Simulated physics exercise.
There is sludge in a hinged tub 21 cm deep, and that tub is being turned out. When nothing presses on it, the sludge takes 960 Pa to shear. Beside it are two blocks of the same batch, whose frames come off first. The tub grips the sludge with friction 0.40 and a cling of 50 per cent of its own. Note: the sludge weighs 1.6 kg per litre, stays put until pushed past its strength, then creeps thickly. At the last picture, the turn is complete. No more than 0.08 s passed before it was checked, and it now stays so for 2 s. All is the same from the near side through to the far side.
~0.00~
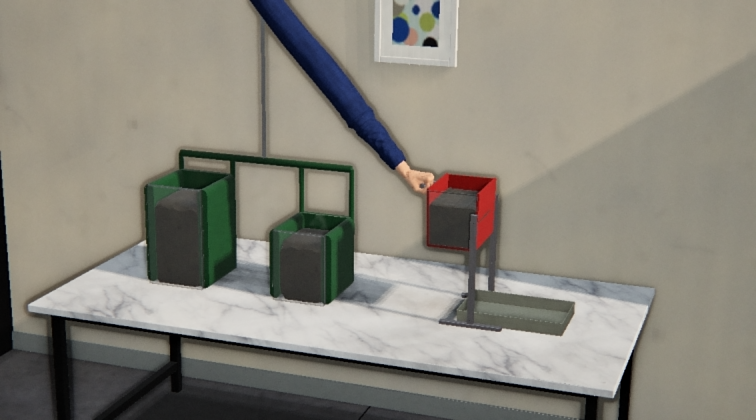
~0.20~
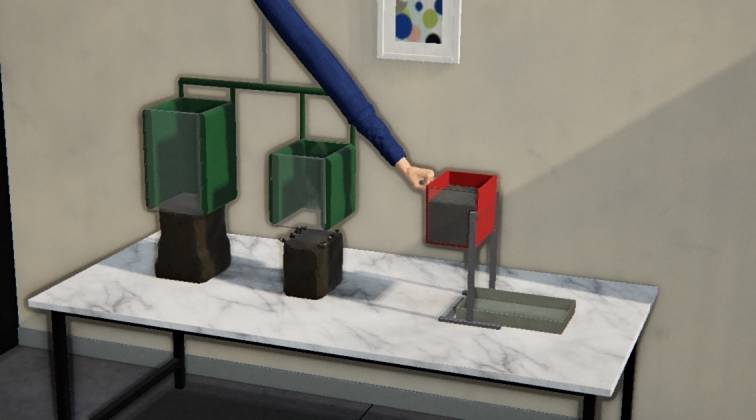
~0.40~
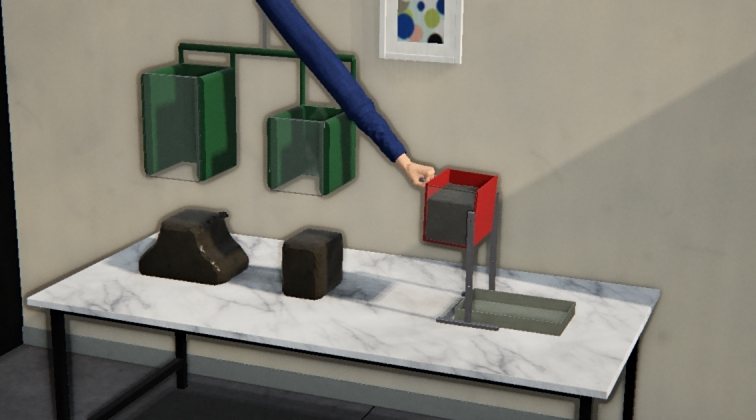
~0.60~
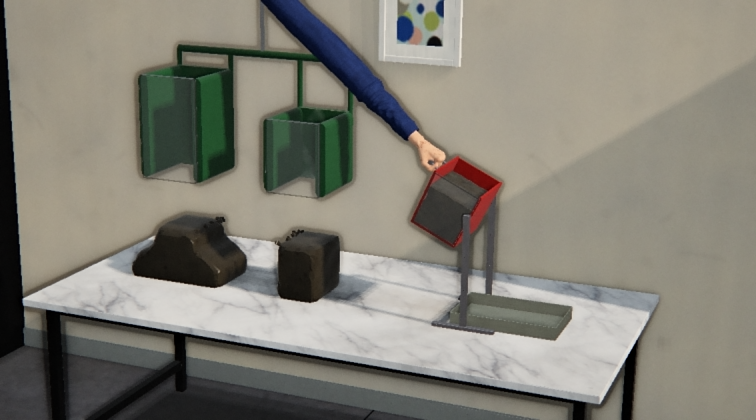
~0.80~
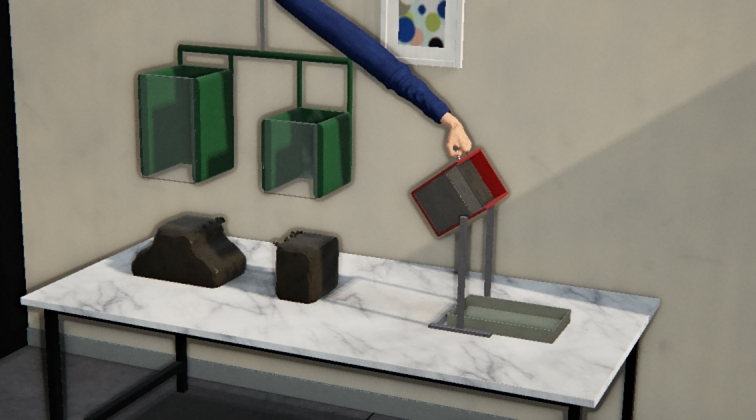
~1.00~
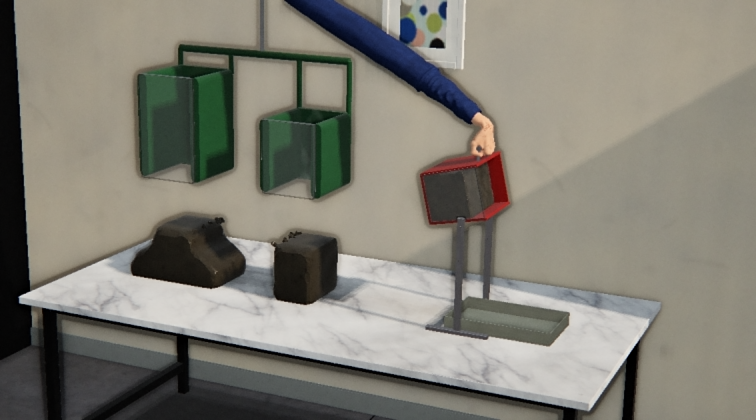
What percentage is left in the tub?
About 100 %.
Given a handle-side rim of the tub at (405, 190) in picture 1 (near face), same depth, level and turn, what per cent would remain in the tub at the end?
I'd put it at close to 100 per cent.
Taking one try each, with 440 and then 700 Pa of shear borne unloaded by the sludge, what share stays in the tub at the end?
First 100 %, second 100 %.
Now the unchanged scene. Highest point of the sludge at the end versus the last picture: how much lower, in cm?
Some 0 cm.
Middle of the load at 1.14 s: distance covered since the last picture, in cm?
It has moved close to 0 cm.
By 1.14 s, the tub is at 77 degrees and holds 100 %.
By 1.31 s, the tub is at 77 degrees and holds 100 %.
By 1.48 s, the tub is at 77 degrees and holds 100 %.
By 1.65 s, the tub is at 77 degrees and holds 100 %.
By 3.00 s, at the end, the tub is at 77 degrees and holds 100 %.
